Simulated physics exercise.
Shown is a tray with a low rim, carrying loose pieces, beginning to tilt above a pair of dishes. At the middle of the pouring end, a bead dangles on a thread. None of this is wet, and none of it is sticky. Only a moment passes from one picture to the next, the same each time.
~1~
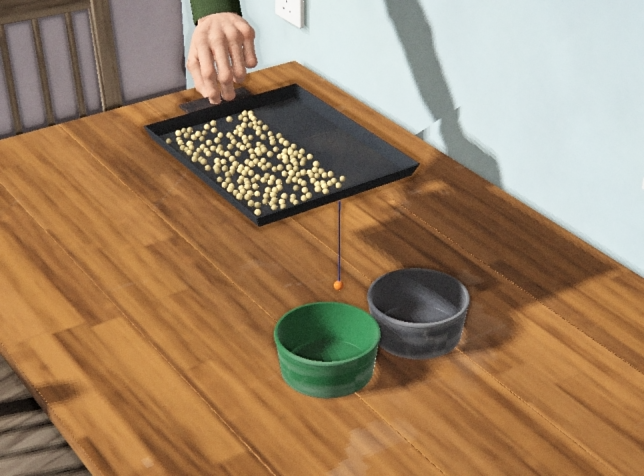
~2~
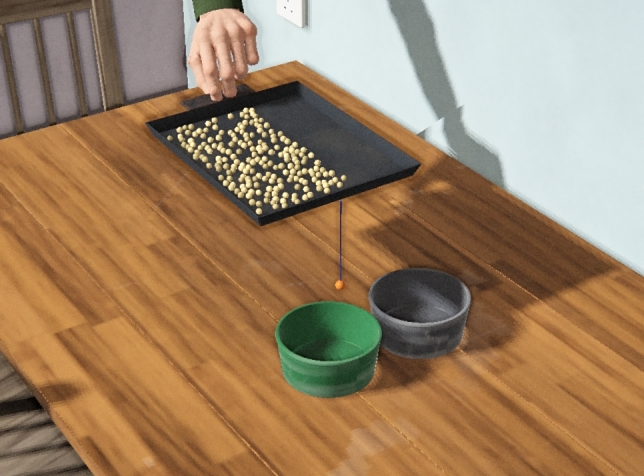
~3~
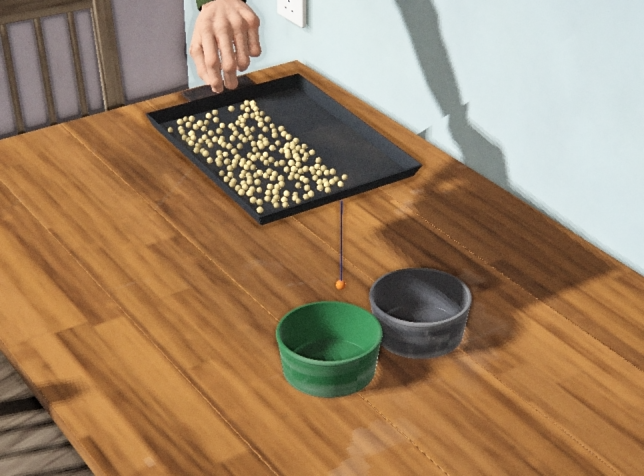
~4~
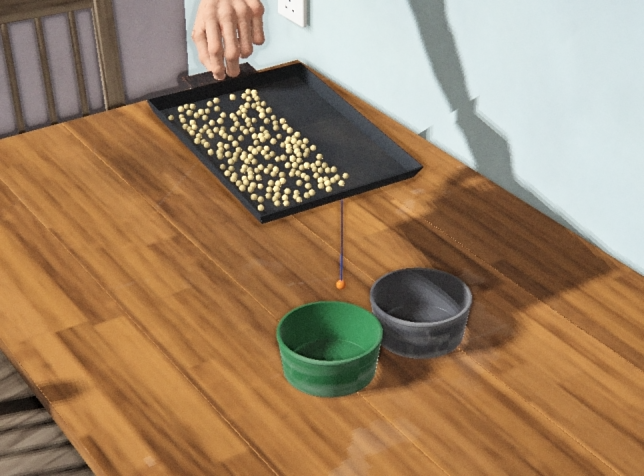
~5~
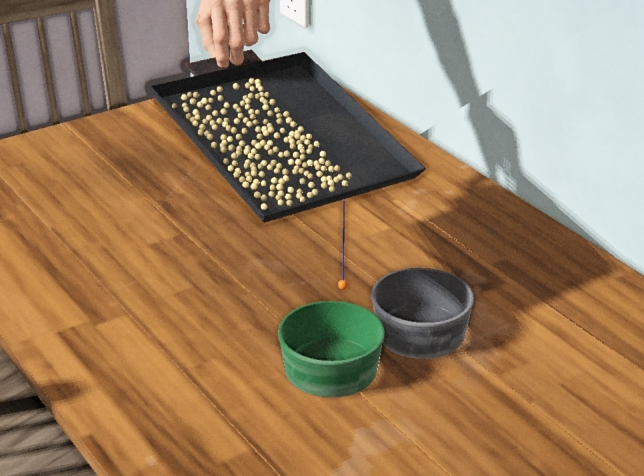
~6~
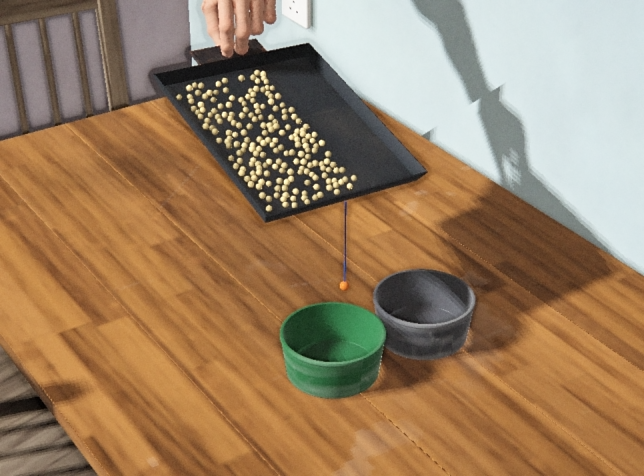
On a wooden table, a hand raising the far end of a dark tray of pale beans behind green and grey dishes.
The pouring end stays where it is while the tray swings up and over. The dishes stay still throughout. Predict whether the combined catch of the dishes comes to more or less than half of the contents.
Catch is a majority.
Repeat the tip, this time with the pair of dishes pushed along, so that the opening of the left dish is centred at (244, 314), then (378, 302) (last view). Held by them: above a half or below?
At place one a lesser share; at place two the greater share.
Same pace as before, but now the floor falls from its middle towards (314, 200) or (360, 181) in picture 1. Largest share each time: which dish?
Place one gives the leftmost dish, place two gives the rightmost dish.
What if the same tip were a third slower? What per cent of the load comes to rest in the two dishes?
Close to 90 in a hundred.
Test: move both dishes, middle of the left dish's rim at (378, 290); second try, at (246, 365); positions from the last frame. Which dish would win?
The first try: The left dish. The second: The right-hand dish.
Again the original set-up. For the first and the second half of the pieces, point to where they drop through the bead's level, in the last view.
Early-half point (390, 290); late-half point (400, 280).
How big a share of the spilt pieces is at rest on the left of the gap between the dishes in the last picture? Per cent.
Estimate: Roughly 60 %.
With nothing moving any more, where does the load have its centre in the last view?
Around (418, 335), give or take.
Soon, tray tipped steeply; most on the tray; a stray few in the left dish; a small part in the right dish; a stray few outside both; a small part in the air.
A while on, tray tipped past a quarter turn; about a quarter in the left dish; about two thirds in the right dish; a small part outside both; a stray few in the air.
Towards the end, tray tipped past a quarter turn; about a quarter in the left dish; about two thirds in the right dish; a small part outside both.
Finally, tray tipped past a quarter turn; about a quarter in the left dish; about two thirds in the right dish; a small part outside both.
